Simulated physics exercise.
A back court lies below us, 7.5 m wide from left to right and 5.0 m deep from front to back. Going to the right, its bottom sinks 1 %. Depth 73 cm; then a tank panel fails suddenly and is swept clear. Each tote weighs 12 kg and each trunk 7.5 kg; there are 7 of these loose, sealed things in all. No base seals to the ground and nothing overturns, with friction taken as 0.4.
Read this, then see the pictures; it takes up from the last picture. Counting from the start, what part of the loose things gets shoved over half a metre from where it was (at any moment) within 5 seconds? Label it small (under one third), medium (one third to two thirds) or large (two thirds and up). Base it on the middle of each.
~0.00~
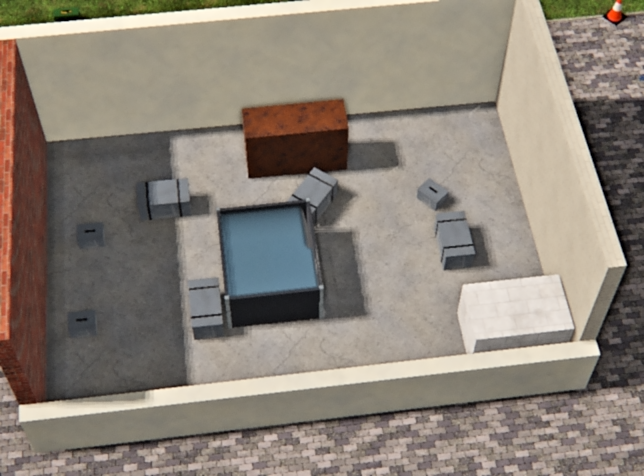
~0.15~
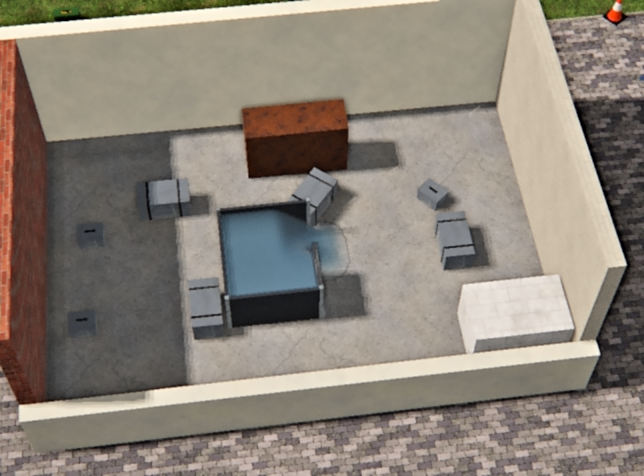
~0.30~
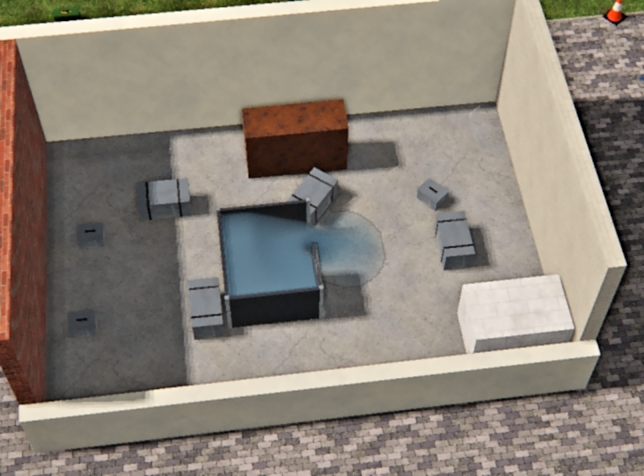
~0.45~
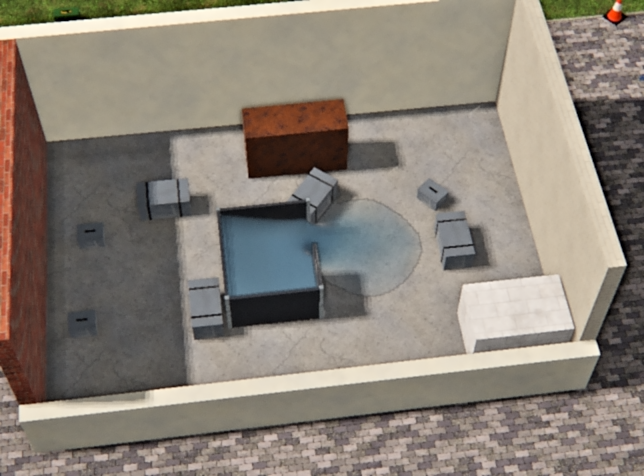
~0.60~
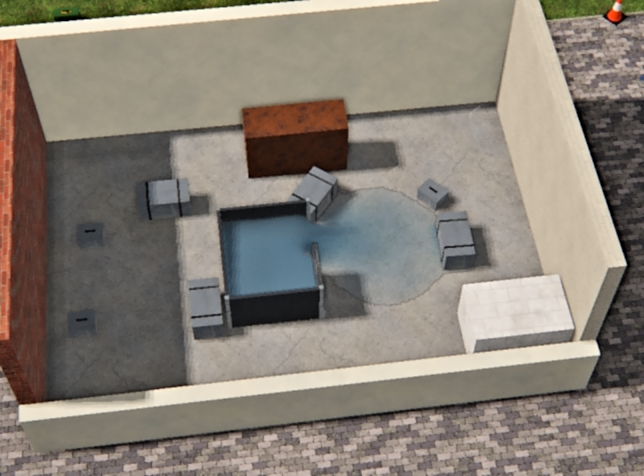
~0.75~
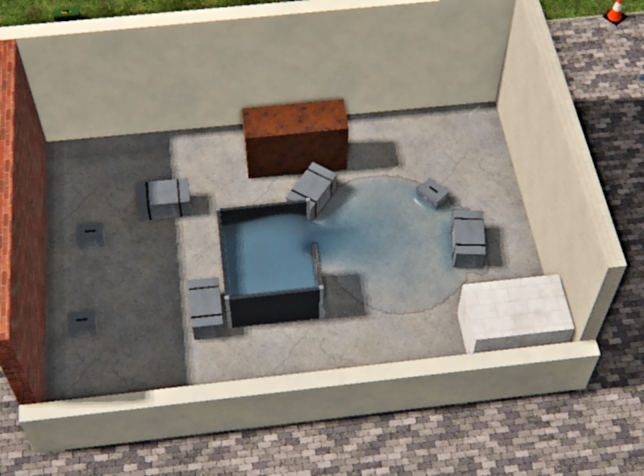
Small.
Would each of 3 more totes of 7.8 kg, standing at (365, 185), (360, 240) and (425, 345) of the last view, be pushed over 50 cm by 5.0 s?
Going through them in turn, I'd say beyond, beyond and not that far.
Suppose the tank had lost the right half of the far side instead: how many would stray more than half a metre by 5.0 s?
Then it comes to 4 of them.
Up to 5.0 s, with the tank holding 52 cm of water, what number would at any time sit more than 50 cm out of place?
Then it comes to 2.
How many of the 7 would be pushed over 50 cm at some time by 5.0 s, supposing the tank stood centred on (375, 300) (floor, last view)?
1.
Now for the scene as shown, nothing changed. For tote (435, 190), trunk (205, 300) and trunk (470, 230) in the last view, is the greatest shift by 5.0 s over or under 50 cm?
Taking them in turn, the answers are greater, smaller and greater.
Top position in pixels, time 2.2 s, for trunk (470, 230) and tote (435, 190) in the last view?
They should sit about (529, 231) and (491, 117) in the last view.
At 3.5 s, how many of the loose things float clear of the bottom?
Of them, 2.
After 1.1 s 1 of 7 are over 50 cm from their spots; 0 afloat.
After 2.2 s 2 of 7 are over 50 cm from their spots; 2 afloat.
After 3.5 s 2 of 7 are over 50 cm from their spots; 2 afloat.
After 5.0 s 2 of 7 are over 50 cm from their spots, and 2 have been at some point; 2 afloat.
